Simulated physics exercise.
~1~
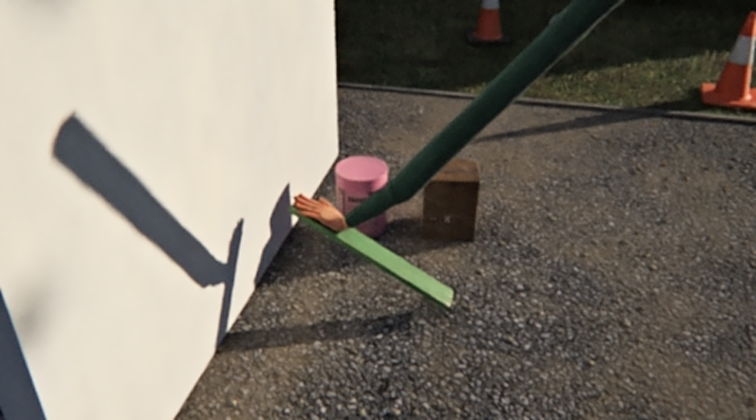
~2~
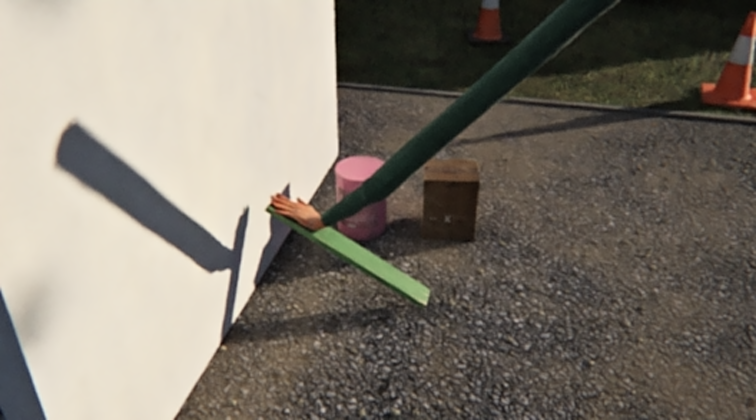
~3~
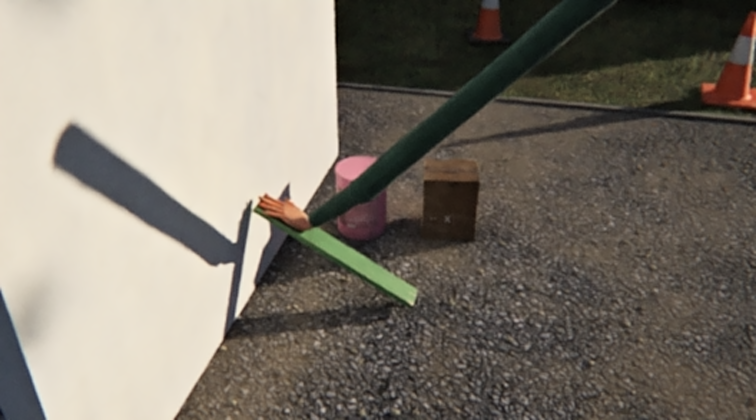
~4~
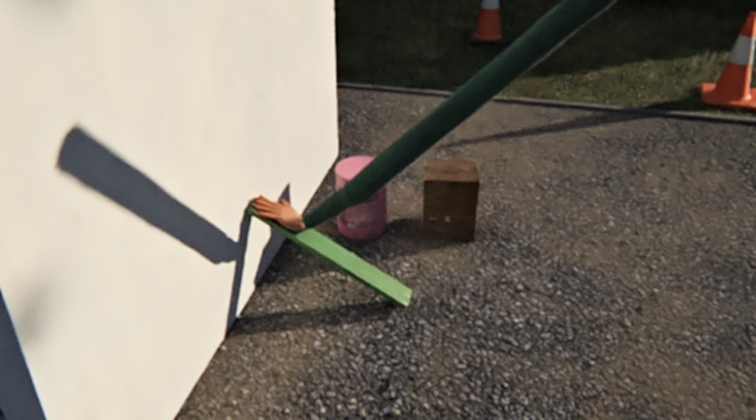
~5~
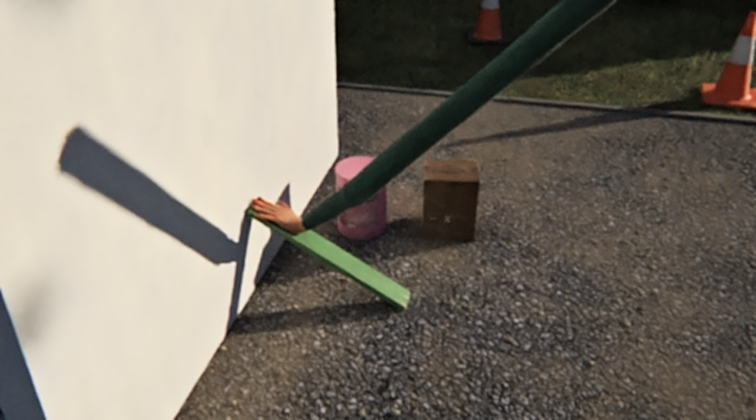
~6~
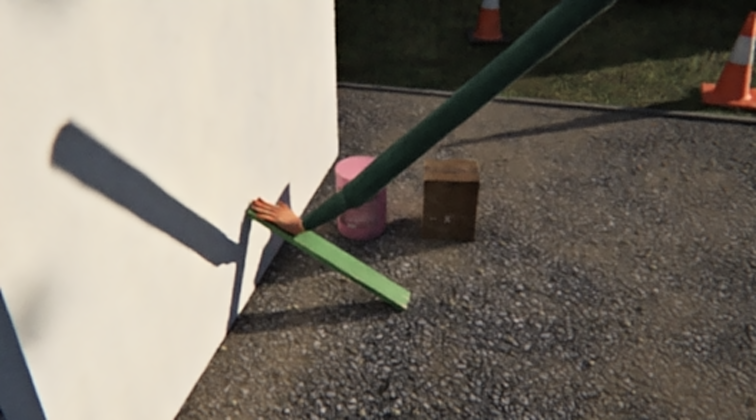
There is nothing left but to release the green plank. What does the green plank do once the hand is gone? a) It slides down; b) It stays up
Option a: It slides down.
Then, 0.30 s later than the last frame, green plank 5° lower than it was left near (334, 262).
Then, 0.50 s later than the last frame, green plank 30° lower than it was left near (346, 294).
When it is over, moved from the start, green plank; the other 2 as before. End places, in pixels of the last picture, green plank near (346, 293). The plank slides down.
